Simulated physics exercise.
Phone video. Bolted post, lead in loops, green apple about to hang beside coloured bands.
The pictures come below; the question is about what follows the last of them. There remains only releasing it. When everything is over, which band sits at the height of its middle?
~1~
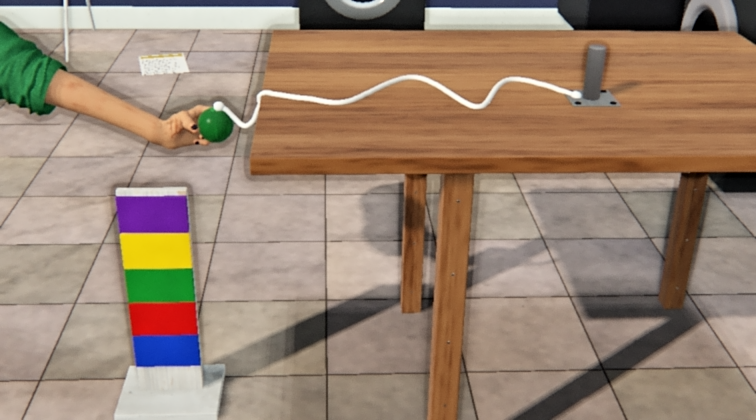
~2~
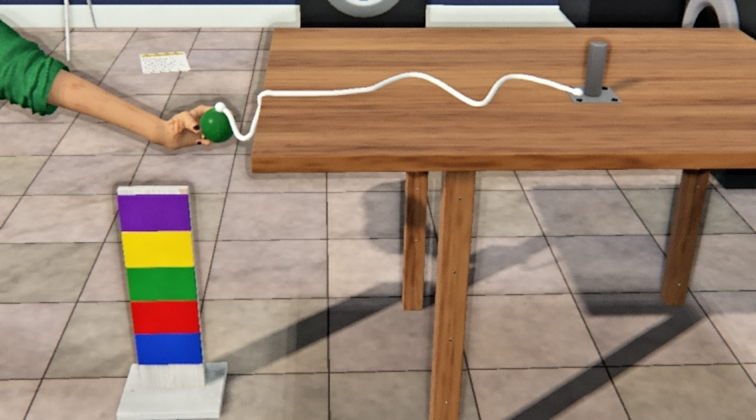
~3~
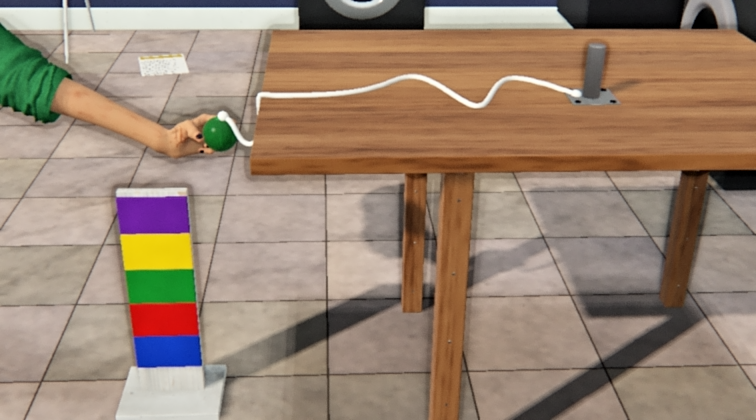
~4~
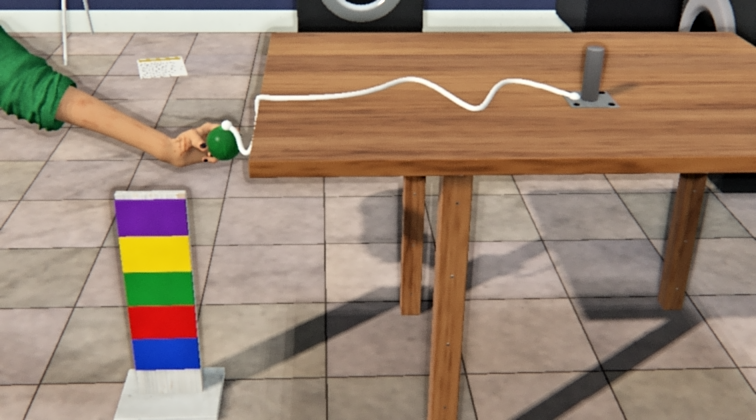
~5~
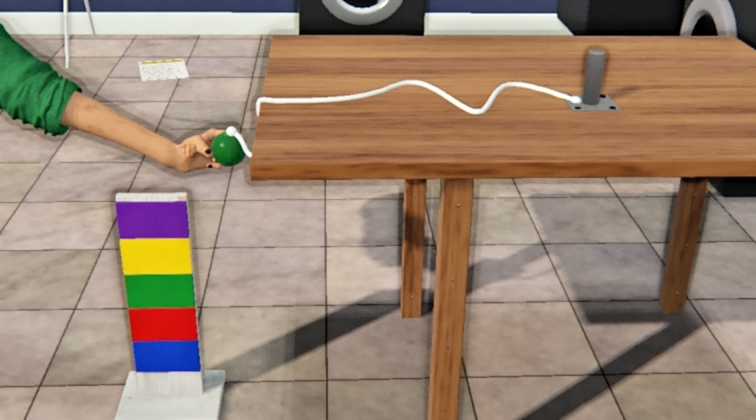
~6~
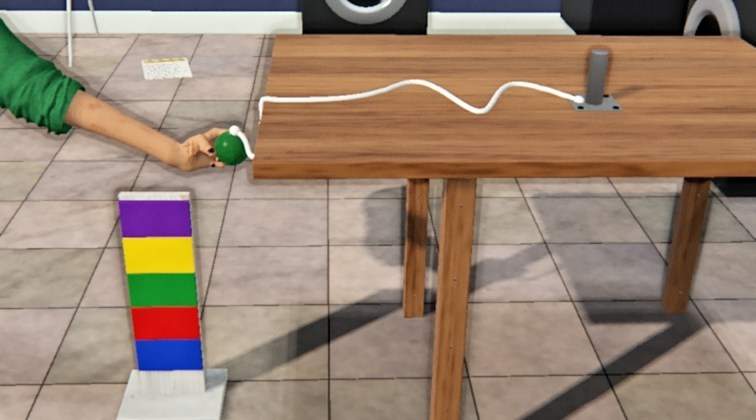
The red one.
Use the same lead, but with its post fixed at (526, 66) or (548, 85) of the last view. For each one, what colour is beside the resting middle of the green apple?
For the first spot, blue; for the second, blue.
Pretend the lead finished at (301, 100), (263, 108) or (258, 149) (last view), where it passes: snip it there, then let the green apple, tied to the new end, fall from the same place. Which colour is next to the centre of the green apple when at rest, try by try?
In order of the tries: Purple; then yellow; then green.
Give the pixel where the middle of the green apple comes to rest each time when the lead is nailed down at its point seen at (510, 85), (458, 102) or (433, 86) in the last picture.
Taking them in turn, I'd expect around (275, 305), (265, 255) and finally (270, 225).
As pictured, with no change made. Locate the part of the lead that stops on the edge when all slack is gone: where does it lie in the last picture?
Look near (397, 86).
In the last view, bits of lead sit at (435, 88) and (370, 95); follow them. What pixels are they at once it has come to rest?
At (316, 96), then (265, 138).
Soon after, apple near (293, 319); level with red.
After that, apple near (262, 328); level with red.
In the end, apple near (277, 330); level with red. At red.
